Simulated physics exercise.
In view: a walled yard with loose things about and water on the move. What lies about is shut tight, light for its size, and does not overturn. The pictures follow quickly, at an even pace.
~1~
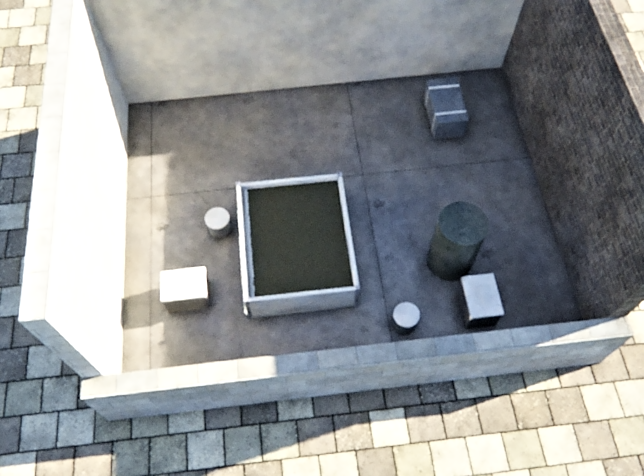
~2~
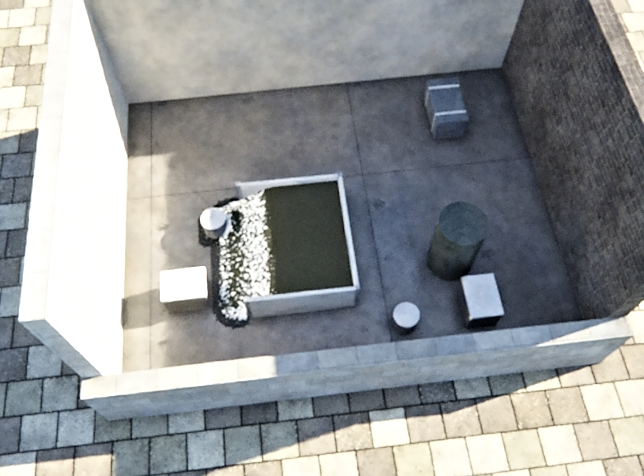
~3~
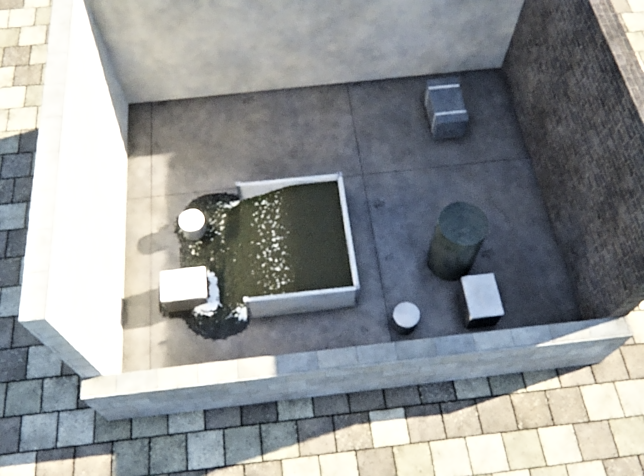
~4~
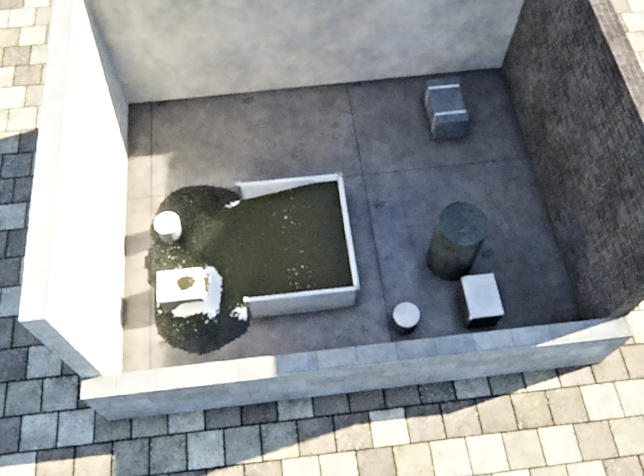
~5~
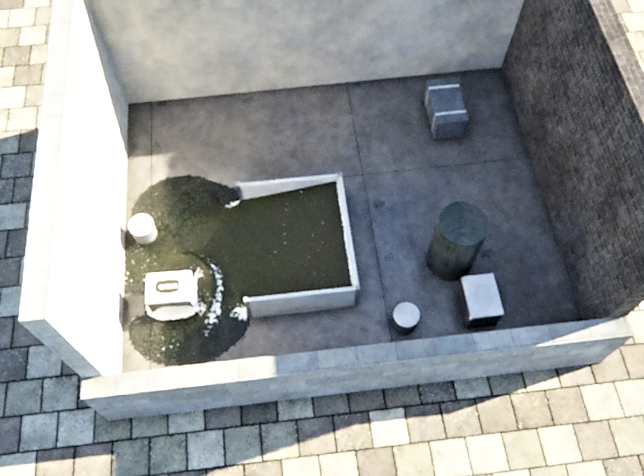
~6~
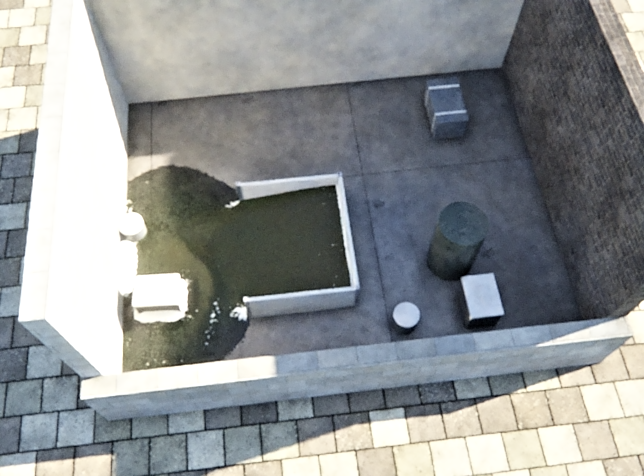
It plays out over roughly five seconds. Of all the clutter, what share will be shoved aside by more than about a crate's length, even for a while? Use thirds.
It is one to two thirds.
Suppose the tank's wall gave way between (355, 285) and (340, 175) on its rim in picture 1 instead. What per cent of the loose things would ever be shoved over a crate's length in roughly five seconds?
I make it 40 per cent.
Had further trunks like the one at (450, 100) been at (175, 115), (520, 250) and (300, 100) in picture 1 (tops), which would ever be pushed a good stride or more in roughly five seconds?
In turn: Yes, short of that, less than that.
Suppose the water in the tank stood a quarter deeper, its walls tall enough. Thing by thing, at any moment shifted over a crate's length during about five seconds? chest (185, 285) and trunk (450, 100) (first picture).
In that order: That far or more, not that far.
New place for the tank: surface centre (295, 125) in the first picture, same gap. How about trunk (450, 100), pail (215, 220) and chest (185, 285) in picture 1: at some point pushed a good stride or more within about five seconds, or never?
In that order: Never so far, swept aside, pushed that far.
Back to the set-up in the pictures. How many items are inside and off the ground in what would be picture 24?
0 of them.
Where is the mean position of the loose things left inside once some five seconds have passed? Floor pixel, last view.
Near (430, 224).
A moment on, 2 of 5 are well off their spots; 1 afloat.
Next, 2 of 5 are well off their spots; 2 afloat.
Later, 2 of 5 are well off their spots; 0 afloat.
In the end, 2 of 5 are well off their spots, and 3 have been at some point; 0 afloat.
